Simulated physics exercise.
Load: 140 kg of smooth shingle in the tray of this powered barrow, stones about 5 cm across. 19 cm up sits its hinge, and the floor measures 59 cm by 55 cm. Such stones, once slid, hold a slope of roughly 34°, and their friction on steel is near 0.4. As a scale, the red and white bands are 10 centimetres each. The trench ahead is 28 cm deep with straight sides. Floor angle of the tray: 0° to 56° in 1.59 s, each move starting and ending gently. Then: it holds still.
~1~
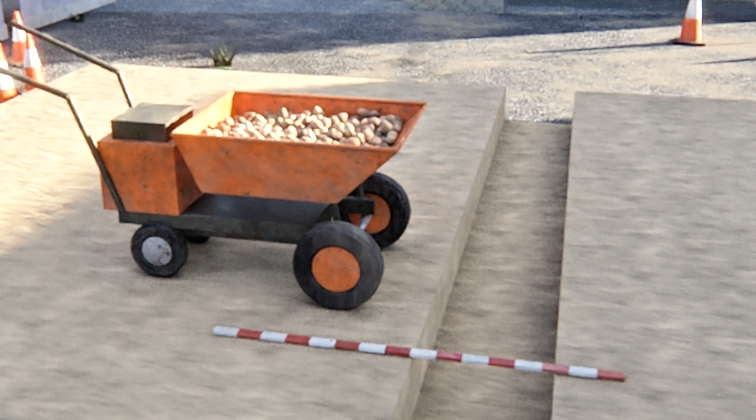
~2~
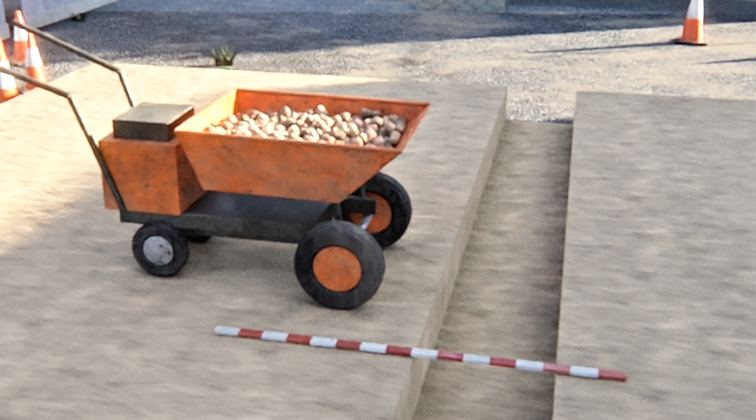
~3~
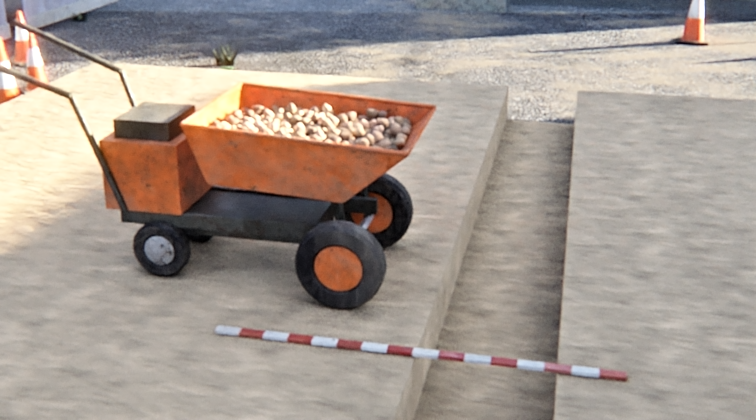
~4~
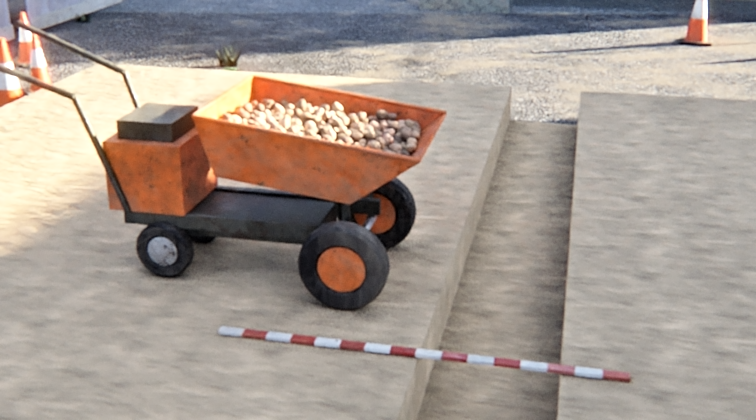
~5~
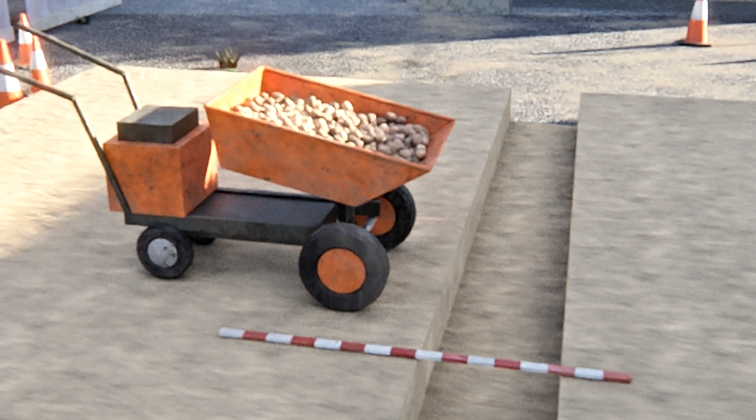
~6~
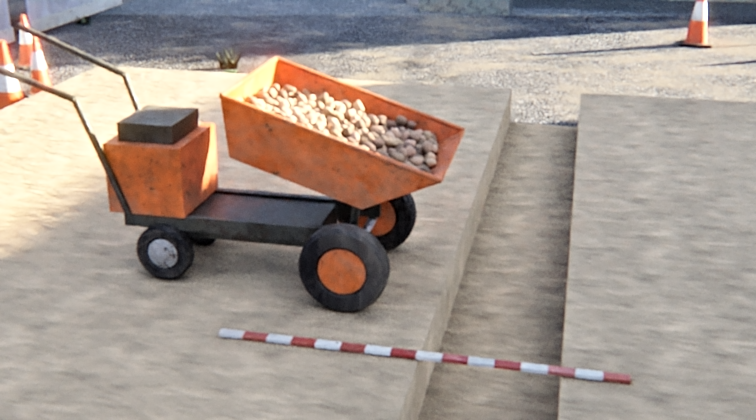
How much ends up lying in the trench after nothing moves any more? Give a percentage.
A share of about 90 per cent.
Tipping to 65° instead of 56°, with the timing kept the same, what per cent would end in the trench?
Trench share: Approx. 90%.
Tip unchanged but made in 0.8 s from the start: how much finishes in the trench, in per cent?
Something close to 80 per cent.
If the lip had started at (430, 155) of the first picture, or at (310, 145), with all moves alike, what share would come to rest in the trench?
First spot about 60, second spot about 95 per cent.
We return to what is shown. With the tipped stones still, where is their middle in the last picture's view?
Around (525, 336).
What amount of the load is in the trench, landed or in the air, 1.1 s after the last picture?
Something like 35 in a hundred.
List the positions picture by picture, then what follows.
In the first picture, the tray is at 0°, its lip at (398, 151); the top of the load is at (348, 125).
The second picture shows lip at (401, 152), floor tilted 1°, highest stones at (334, 123).
In the third picture, the tray is at 3°, its lip at (408, 155); the top of the load is at (300, 119).
The fourth picture shows lip at (420, 161), floor tilted 7°, highest stones at (264, 110).
In the fifth picture, the tray is at 12°, its lip at (430, 170); the top of the load is at (266, 103).
In the sixth picture, the tray is at 18°, its lip at (441, 181); the top of the load is at (273, 95).
Then, 0.6 s after the last picture the floor is at 47°, 100 % in the tray; the foremost stones are at (484, 211).
Then, 1.1 s after the last picture the floor is at 56°, 65 % in the tray, 34 % in the trench, 2 % past the trench; the foremost stones are at (587, 305).
Then, 1.4 s after the last picture the floor is at 56°, 33 % in the tray, 57 % in the trench, 9 % past the trench; the foremost stones are at (681, 305).
Then, 3.4 s after the last picture the floor is at 56°, 0 % in the tray, 90 % in the trench, 10 % past the trench; the foremost stones are past the picture's edge.
